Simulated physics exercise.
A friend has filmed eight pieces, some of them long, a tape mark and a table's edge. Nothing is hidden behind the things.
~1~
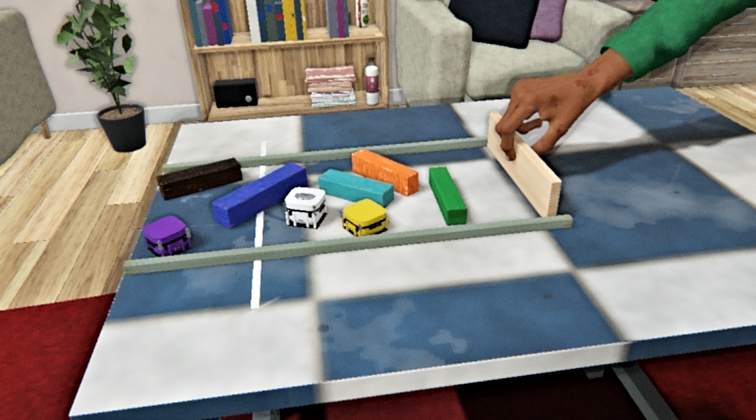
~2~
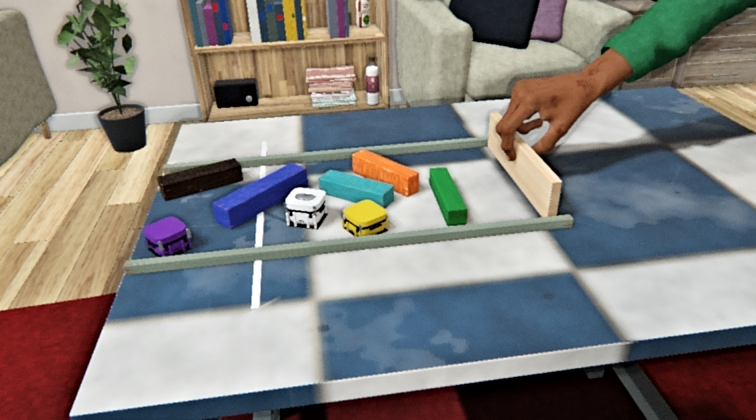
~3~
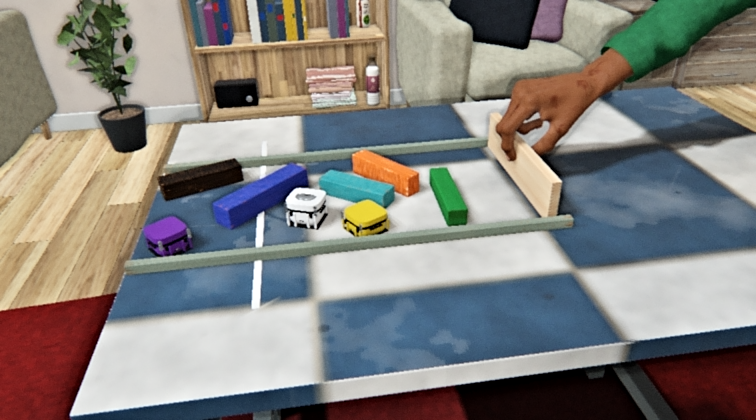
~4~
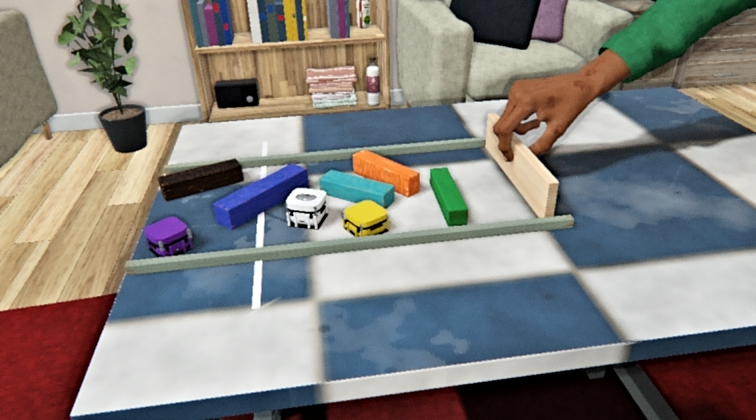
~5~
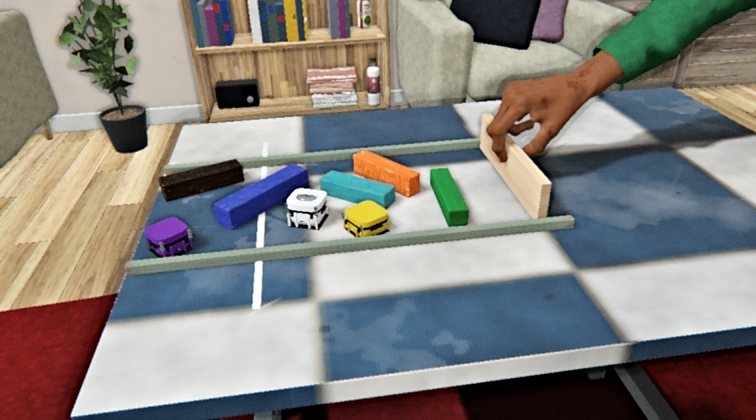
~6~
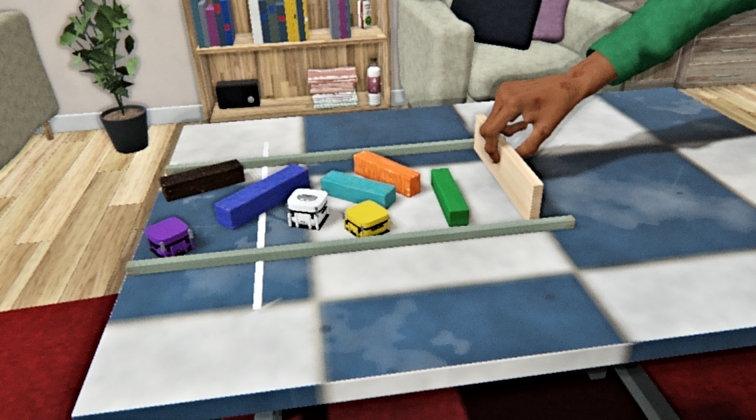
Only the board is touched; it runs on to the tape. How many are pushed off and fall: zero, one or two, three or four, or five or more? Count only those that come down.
Outcome: The number that fall off is zero.
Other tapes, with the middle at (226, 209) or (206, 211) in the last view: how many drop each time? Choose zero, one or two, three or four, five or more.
Taking them in turn, 1 or 2; 3 or 4.
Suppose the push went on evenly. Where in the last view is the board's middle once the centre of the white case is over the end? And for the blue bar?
At (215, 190) for the white case; at (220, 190) for the blue bar.
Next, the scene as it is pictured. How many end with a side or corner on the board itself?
The number is 2.
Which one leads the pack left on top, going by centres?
That is the purple case.
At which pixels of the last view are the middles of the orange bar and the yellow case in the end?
About (245, 177), and the other about (220, 242).
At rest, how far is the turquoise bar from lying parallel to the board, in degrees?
Near 20 degrees.
Early on, none off yet; purple case at rest near (170, 240); black bar at rest near (203, 179); blue bar at rest near (265, 195).
A while later, none off yet; purple case at rest near (170, 240); black bar moving near (200, 180); blue bar travelled a little near (224, 189).
Finally, the number that fall off is zero.
